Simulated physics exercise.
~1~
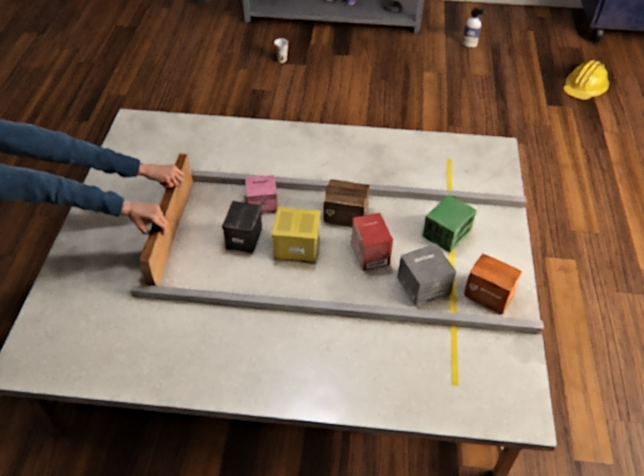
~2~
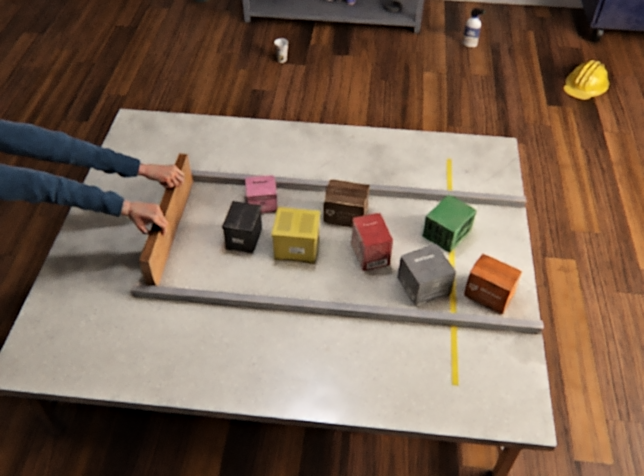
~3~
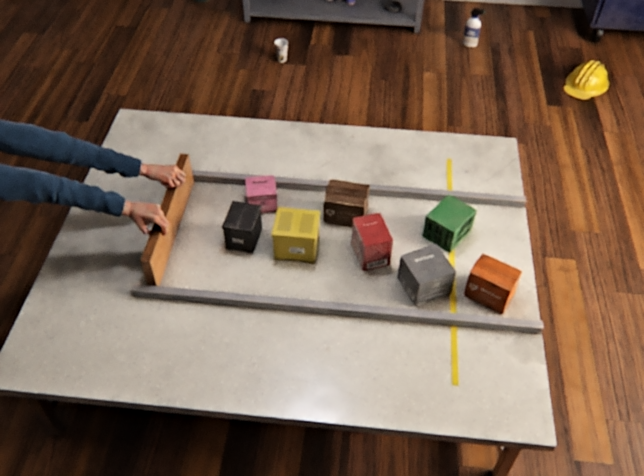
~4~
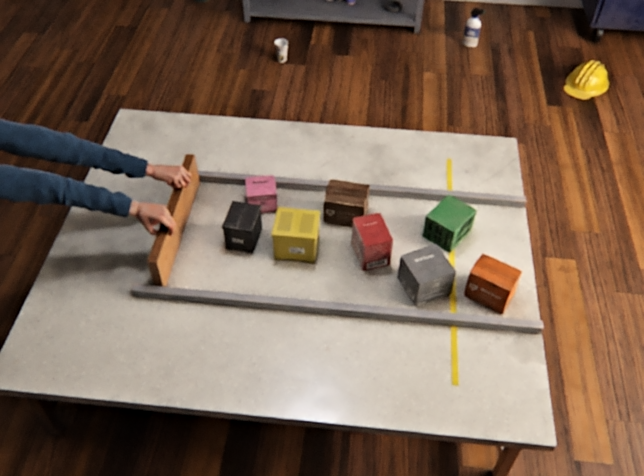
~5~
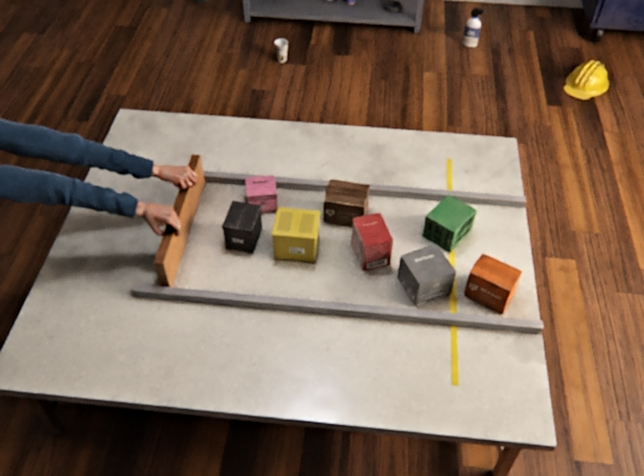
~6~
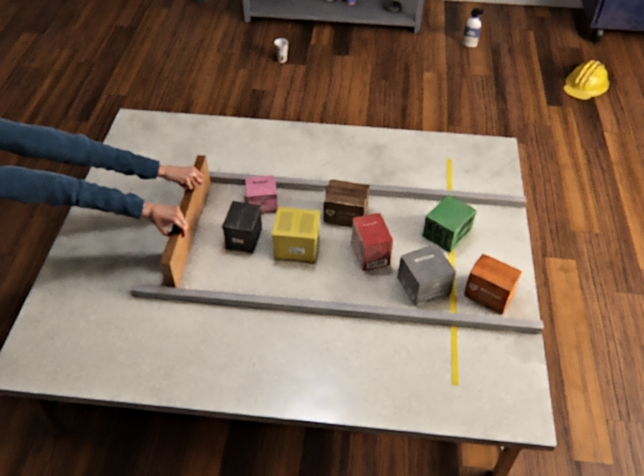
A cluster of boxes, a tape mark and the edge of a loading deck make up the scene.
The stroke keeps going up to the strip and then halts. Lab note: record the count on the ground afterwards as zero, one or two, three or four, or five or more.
I expect only a pair or one to end up below.
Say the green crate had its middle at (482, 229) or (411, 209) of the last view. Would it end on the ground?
It topples off, then topples off.
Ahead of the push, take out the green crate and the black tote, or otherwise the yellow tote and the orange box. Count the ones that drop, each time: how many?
That makes 0 fallen, then 1 fallen in the other try.
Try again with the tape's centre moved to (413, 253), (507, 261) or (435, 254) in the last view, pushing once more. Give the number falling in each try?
Down on the ground: 0, 5 and 0.
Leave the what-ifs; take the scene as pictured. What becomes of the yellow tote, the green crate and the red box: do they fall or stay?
Final state - yellow tote: Still there, green crate: Fallen off, red box: Fallen off.
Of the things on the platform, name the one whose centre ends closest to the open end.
It's the orange box that ends nearest.
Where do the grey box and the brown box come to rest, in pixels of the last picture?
Near (476, 288) and (504, 216).
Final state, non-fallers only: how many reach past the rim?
That'd be 1.
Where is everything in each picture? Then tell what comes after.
Orange box (492, 283); green crate (449, 223); grey box (426, 275); plank (169, 218); tape (452, 256), in the first picture.
Green crate (449, 223); black tote (243, 227), in the second picture.
Grey box (426, 275); yellow tote (297, 235), in the third picture.
Orange box (492, 283); red box (372, 242), in the fourth picture.
Green crate (449, 223); brown box (346, 204), in the fifth picture.
Orange box (492, 283); green crate (449, 223); grey box (426, 275); plank (188, 219); tape (452, 256), in the sixth picture.
Soon after, none off yet; orange box at rest near (492, 283); green crate at rest near (449, 223); grey box at rest near (426, 275).
By the end, the number that fall off is one or two; fallen, red box and green crate.
